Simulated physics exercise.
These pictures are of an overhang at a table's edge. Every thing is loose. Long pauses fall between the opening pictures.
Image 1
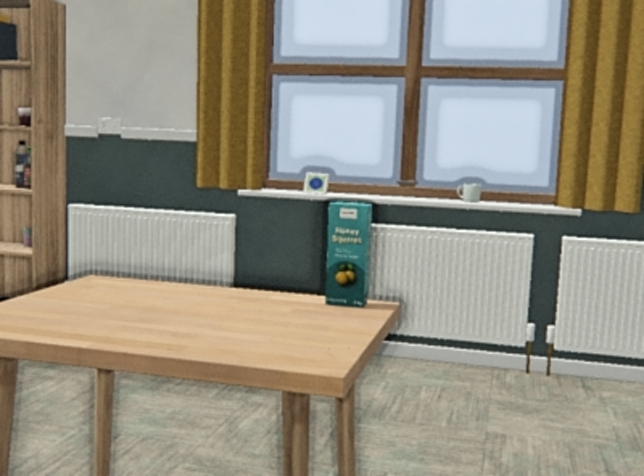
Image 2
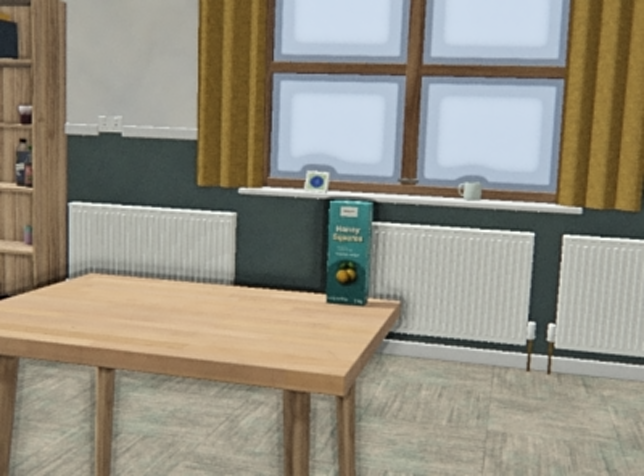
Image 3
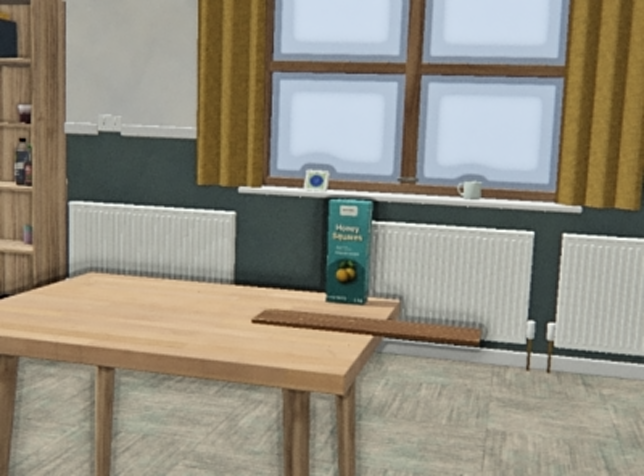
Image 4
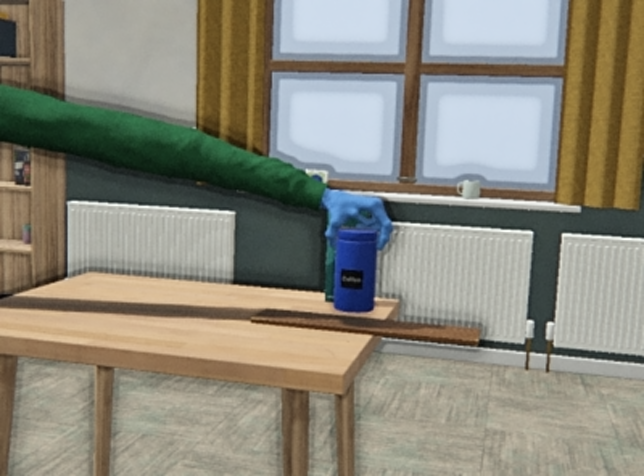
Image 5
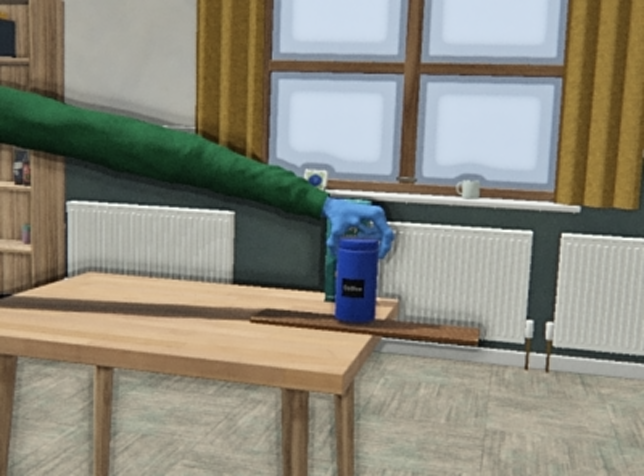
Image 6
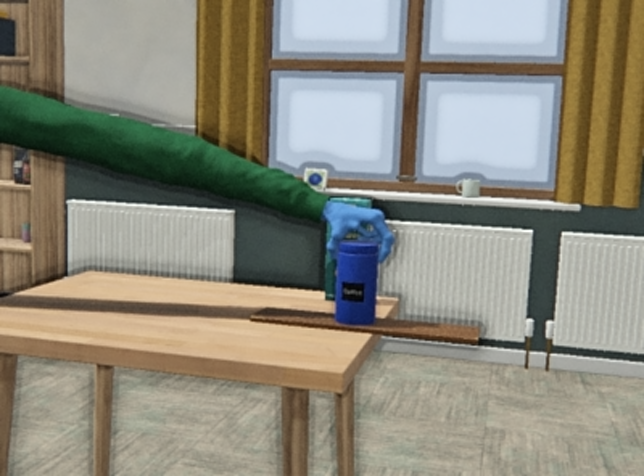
Room with wooden table by a window, a brown plank appearing across its edge, a green-sleeved arm lowering a blue jar onto it.
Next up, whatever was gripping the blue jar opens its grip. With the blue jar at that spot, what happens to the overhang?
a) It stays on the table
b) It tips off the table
Option a: It stays on the table.
Then, 0.40 s on from there, no change.
Then, 1.10 s on from there, blue jar resting near (357, 282).
In the end, all 3 unmoved. At the end, from the last picture's camera, blue jar near (357, 282). The plank stays on the table.
